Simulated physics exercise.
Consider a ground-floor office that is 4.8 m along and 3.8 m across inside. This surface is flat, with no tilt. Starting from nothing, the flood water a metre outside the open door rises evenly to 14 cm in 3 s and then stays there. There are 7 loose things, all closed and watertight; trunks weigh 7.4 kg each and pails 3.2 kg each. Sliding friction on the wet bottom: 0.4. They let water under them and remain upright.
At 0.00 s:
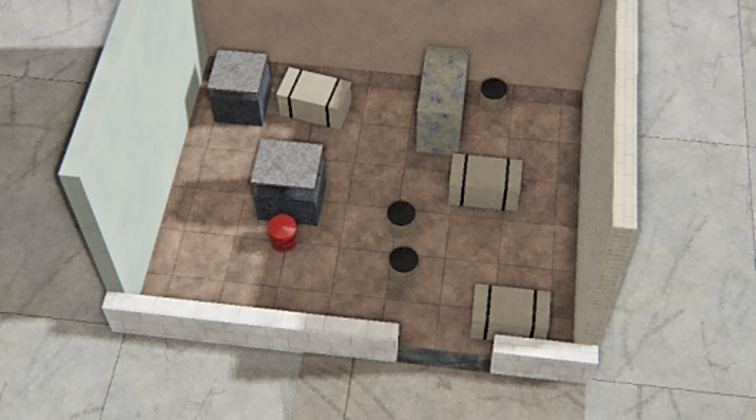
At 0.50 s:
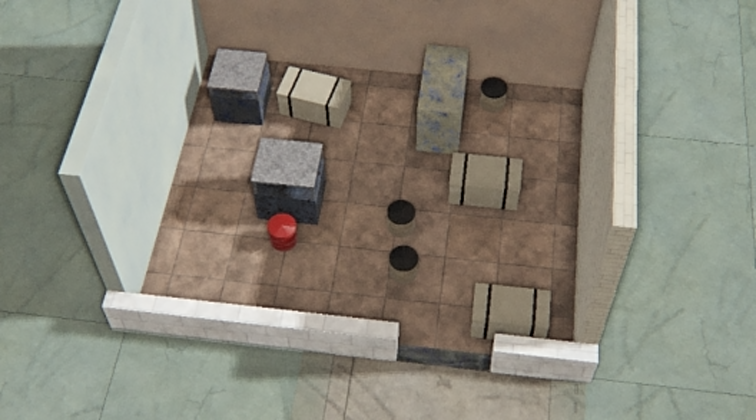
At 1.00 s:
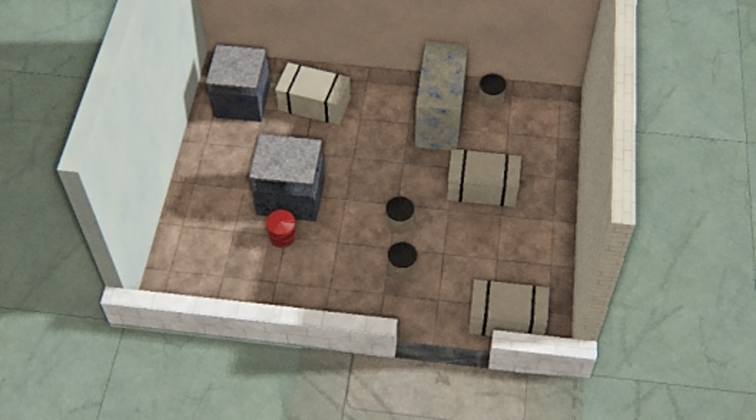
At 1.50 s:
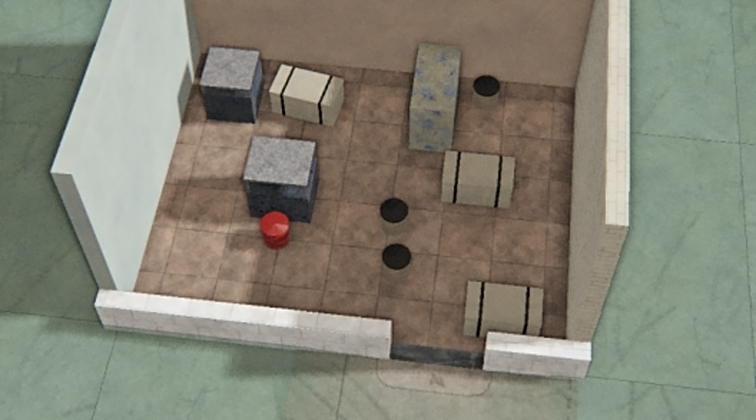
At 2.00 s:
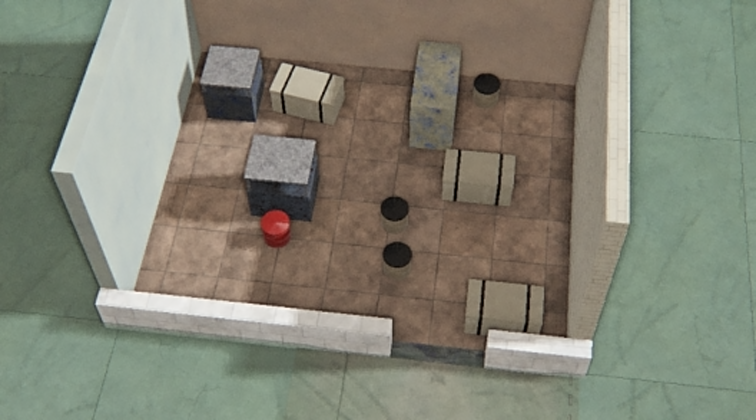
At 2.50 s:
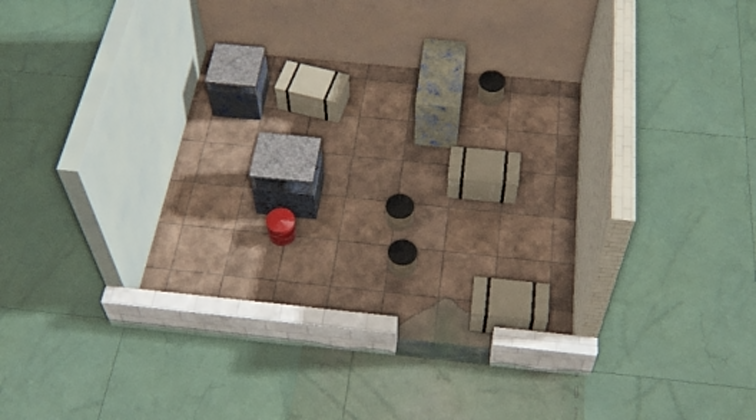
Greenish water spreads over the pale ground outside a walled room seen from above, then just begins to creep in through the gap in the front wall, while the red pail, crates and blocks inside stay in place.
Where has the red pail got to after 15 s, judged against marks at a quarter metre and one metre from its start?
It will likely barely go anywhere.
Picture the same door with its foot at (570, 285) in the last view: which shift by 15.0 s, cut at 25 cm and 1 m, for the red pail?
In that case the red pail would have gone a great distance.
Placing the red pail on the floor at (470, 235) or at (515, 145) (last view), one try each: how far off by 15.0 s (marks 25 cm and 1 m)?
In that order: It goes a long way; it shifts a modest distance.
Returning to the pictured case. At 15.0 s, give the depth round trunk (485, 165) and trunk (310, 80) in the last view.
Depth approx. 9 cm / 7 cm.
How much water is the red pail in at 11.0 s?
2 cm or so.
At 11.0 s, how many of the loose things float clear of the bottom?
I get 4.
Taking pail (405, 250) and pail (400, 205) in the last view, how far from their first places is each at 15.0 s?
First 250 cm, then 200 cm.
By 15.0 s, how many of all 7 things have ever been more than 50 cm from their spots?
The number is 4.
After 3.5 s the red pail is near (280, 220), 0.0 m from its start, aground; 0 afloat.
After 6.8 s the red pail is near (280, 220), 0.0 m from its start, aground; 1 afloat.
After 11.0 s the red pail is near (280, 220), 0.0 m from its start, aground; 4 afloat.
After 15.0 s the red pail is near (280, 220), 0.0 m from its start, aground; 4 afloat.
